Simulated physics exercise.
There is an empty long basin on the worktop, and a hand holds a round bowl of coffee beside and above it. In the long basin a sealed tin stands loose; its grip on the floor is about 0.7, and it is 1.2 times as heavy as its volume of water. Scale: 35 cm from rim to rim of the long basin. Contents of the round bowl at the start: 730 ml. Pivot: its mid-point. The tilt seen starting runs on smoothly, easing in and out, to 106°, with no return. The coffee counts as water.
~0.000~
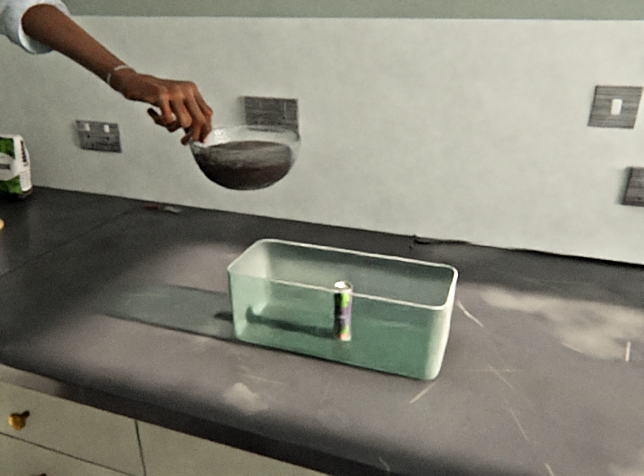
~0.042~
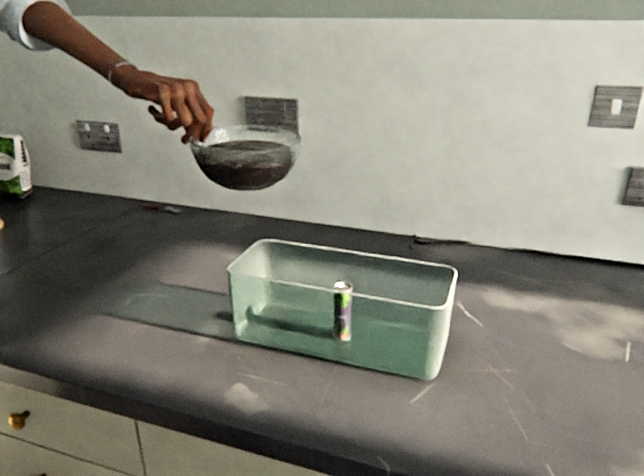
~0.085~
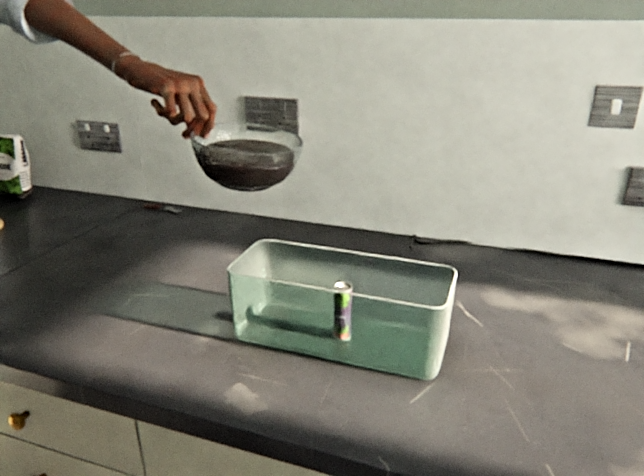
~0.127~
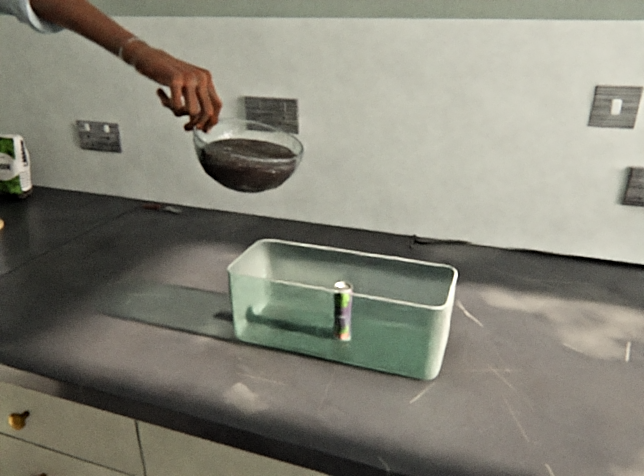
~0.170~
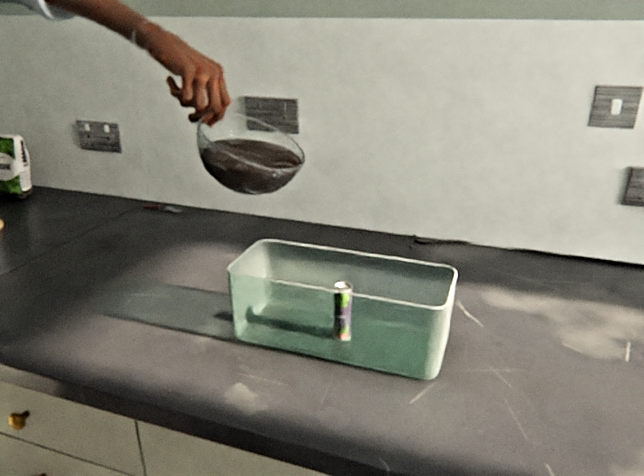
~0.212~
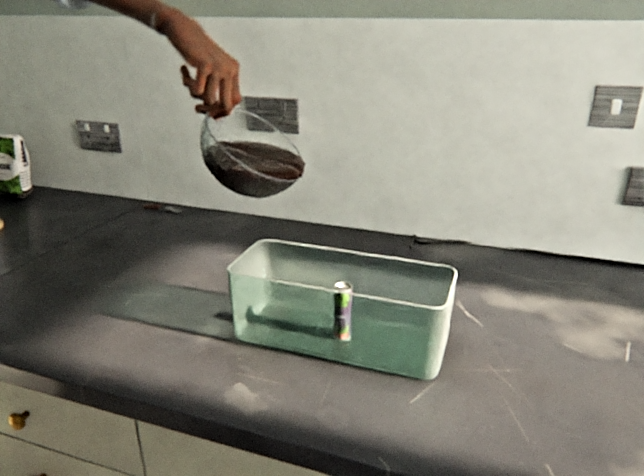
The clip shows a hand holding a clear round bowl of dark liquid above and beside a long basin on a dark worktop, with a small can at the basin, as the hand steadily tilts the bowl to the right.
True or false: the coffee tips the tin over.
True.
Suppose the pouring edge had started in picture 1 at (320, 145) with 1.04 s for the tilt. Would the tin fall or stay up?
Result: Tin upright.
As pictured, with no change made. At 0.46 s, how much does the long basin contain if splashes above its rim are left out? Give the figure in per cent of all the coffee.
Near 40 in a hundred.
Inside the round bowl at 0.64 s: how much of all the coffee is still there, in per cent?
Close to 0 percent of the total.
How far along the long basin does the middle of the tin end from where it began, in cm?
The tin's middle ends up about 9.0 cm along the basin.
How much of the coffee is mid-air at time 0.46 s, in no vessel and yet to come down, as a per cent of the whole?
Roughly 54 percent.
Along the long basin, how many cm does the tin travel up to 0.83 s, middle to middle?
Estimate: Around 6 cm.
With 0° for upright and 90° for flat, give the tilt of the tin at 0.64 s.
The tilt is near 10°.
After 0.46 s the tilt is 100° and 7 per cent is still to pour; the tin stands where it began.
After 0.64 s the tilt is 106° and 0 per cent is still to pour; the tin leans 8°.
After 0.83 s the tilt is 106° and 0 per cent is still to pour; the tin leans 44°.
After 1.04 s the tilt is 106° and 0 per cent is still to pour; the tin lies on its side.
In the end the tin lies on its side.
